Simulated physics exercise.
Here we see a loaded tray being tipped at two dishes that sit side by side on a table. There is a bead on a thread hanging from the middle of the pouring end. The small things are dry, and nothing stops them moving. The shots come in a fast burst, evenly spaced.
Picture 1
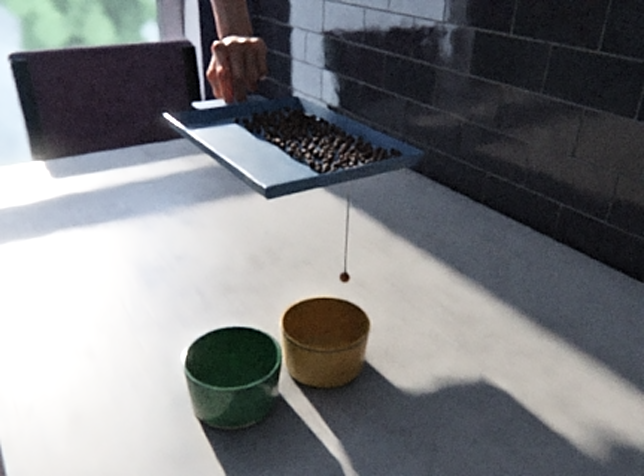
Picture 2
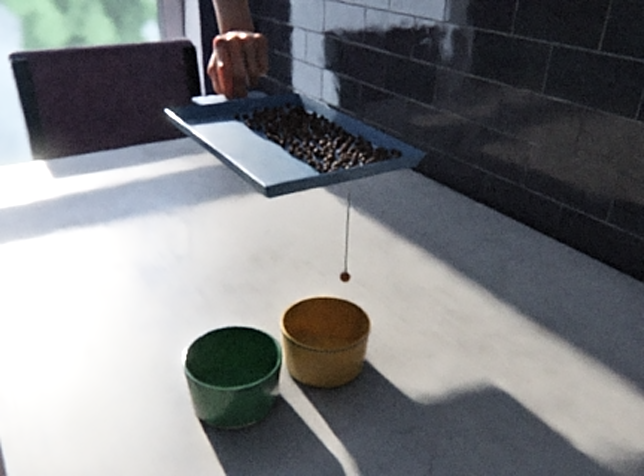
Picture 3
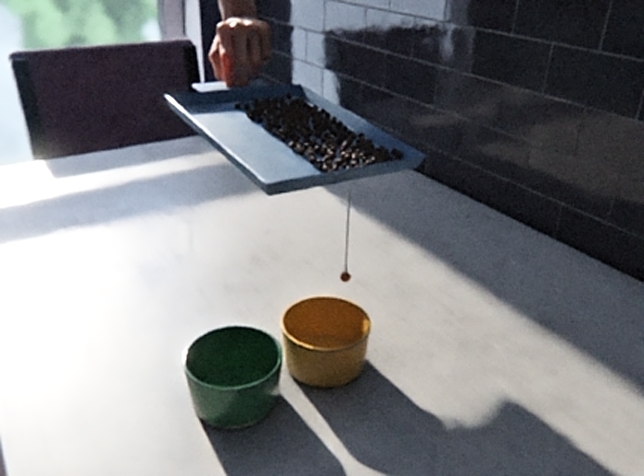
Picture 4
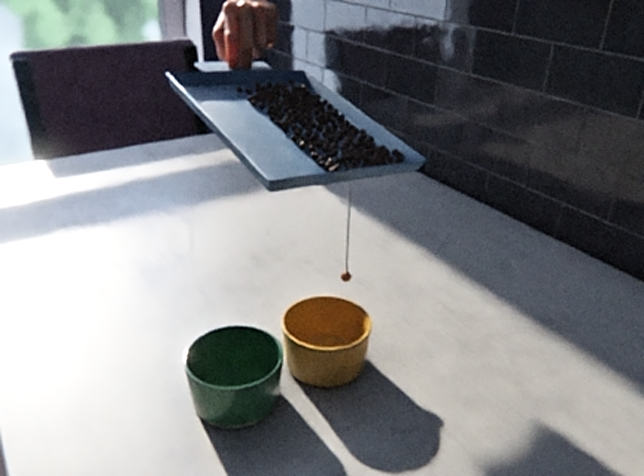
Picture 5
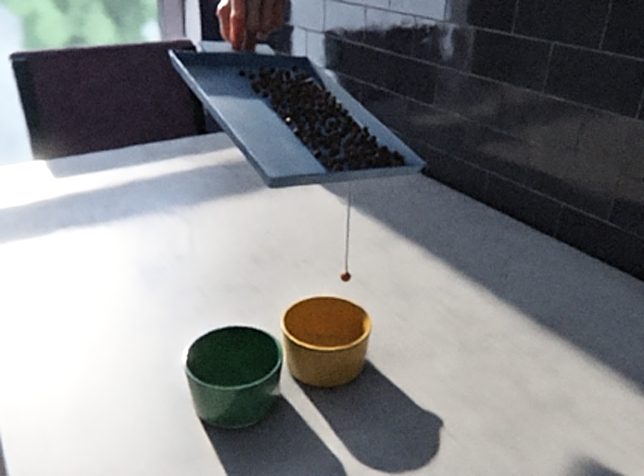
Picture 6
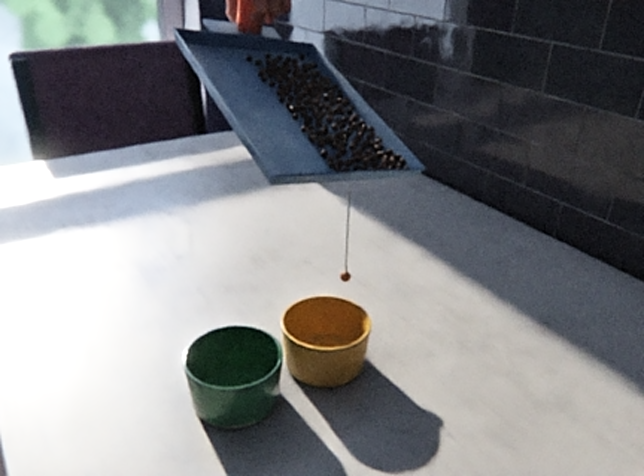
A blue tray of dark berries steepens as a hand raises its back end above two dishes.
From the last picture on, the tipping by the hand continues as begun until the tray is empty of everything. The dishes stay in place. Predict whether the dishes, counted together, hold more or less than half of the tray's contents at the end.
The greater share ends up outside the dishes.
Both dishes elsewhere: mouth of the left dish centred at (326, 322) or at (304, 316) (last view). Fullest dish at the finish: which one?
Trial one goes to the right of the two, trial two to the right of the two.
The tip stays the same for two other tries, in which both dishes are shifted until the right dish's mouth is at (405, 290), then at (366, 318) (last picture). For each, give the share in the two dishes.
I'd expect some 60 percent, and then some 0 percent.
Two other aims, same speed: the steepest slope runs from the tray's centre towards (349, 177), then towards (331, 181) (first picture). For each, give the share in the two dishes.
Case one 20 %; case two 50 %.
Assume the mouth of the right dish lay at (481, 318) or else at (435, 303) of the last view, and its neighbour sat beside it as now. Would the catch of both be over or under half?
Short of half, then short of half.
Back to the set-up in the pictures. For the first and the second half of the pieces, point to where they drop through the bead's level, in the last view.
First roughly (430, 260), then roughly (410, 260).
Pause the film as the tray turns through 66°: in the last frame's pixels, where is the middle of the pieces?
I'd put it at about (399, 176).
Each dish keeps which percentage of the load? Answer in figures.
Per cent held at the end: Left dish 0, right dish 0.
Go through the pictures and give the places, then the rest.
In the first frame, corners of the pouring end at (268, 184) and (417, 151), level; middle of the load at (307, 136), allspice berries; left dish at (256, 402); right dish at (350, 363); bead on its thread at (345, 277).
In the second frame, corners of the pouring end at (269, 183) and (417, 152), level; middle of the load at (307, 134).
In the third frame, corners of the pouring end at (270, 180) and (418, 154), tipped barely, lowest at the right corner; middle of the load at (308, 128).
In the fourth frame, corners of the pouring end at (272, 177) and (419, 158), tipped a little, lowest at the right corner; middle of the load at (310, 120).
In the fifth frame, corners of the pouring end at (274, 174) and (419, 162), tipped clearly, lowest at the right corner; middle of the load at (313, 113).
In the sixth frame, corners of the pouring end at (276, 171) and (419, 165), tipped clearly, lowest at the right corner; middle of the load at (320, 108), nearly all on the move; left dish at (257, 402); right dish at (351, 362).
Soon after the last picture, tray tipped steeply; about two thirds on the tray; a stray few outside both; about a quarter in the air.
A little later, tray tipped past a quarter turn; a stray few on the tray; nearly all outside both; a small part in the air.
Later still, tray tipped past a quarter turn; a stray few in the right dish; nearly all outside both.
At rest, tray tipped past a quarter turn; none in the left dish; a stray few in the right dish; nearly all outside both.
